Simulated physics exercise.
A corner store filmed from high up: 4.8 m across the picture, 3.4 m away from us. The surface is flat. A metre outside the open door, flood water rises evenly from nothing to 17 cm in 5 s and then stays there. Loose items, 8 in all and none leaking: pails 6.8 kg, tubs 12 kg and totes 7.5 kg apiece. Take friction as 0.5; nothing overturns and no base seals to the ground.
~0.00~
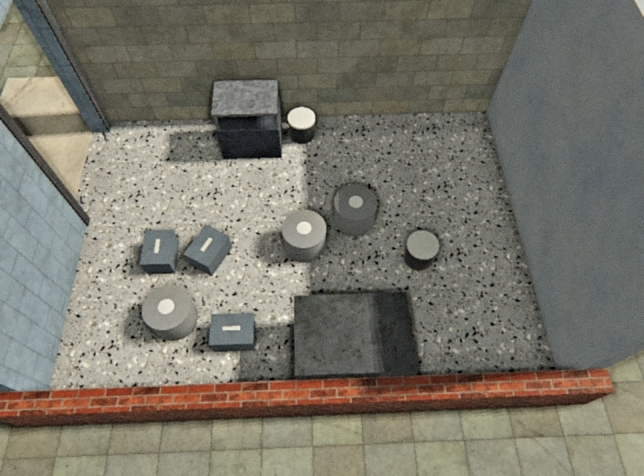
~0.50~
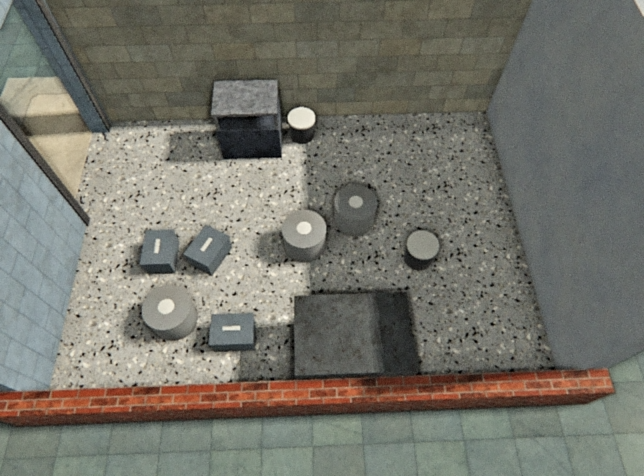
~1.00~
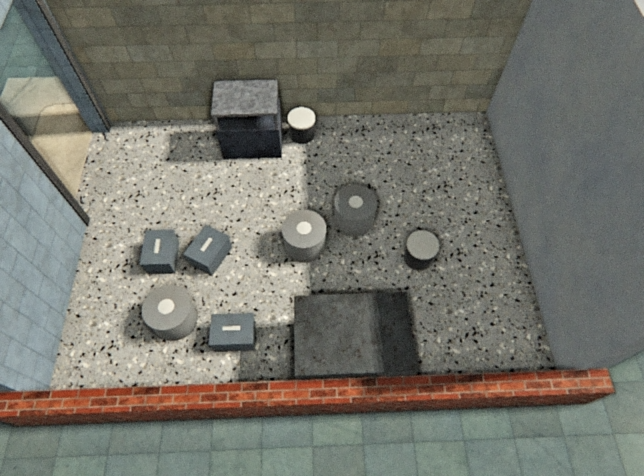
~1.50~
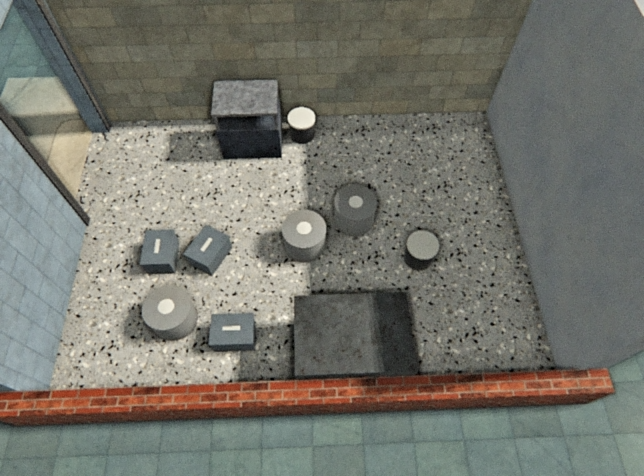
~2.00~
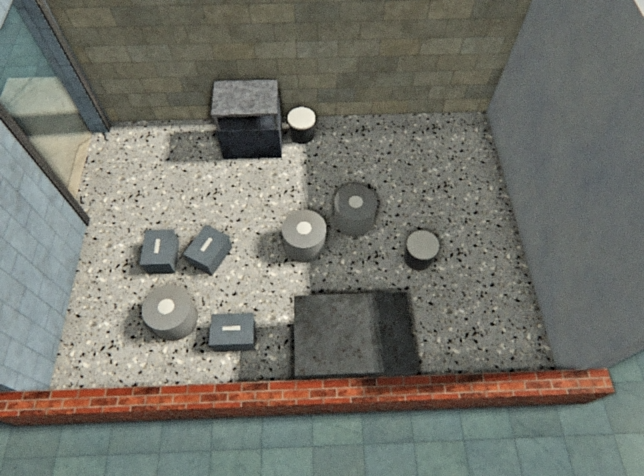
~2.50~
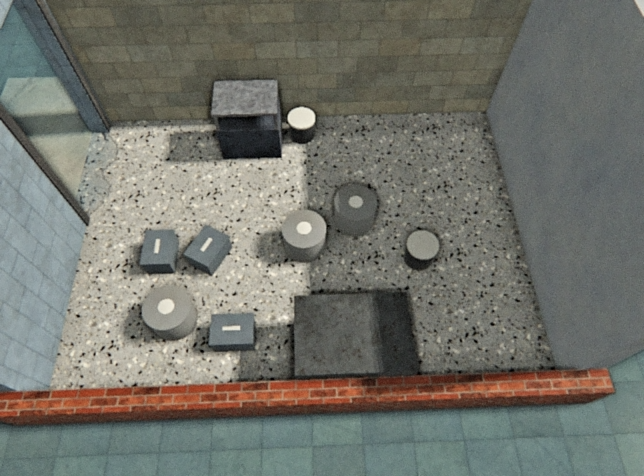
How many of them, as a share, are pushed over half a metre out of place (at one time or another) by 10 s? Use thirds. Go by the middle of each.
It is less than a third.
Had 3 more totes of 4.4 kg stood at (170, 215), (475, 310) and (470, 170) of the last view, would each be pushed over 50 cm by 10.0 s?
In that order: Over, under, past it.
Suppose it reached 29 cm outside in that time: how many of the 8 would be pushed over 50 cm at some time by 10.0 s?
In that case 5 of them.
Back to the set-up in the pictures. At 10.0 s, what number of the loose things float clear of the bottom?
I count 0.
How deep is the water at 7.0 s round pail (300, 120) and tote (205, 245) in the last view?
Roughly 3 and 4 cm.
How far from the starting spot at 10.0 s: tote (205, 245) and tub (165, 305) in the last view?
In turn: 60 cm, 0 cm.
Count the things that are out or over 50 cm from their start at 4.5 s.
I count 0.
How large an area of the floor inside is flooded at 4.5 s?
About 3.5 m2.
After 3.5 s 0 of 8 are over 50 cm from their spots; 0 afloat.
After 4.5 s 0 of 8 are over 50 cm from their spots; 0 afloat.
After 7.0 s 0 of 8 are over 50 cm from their spots; 0 afloat.
After 10.0 s 2 of 8 are over 50 cm from their spots, and 2 have been at some point; 0 afloat.
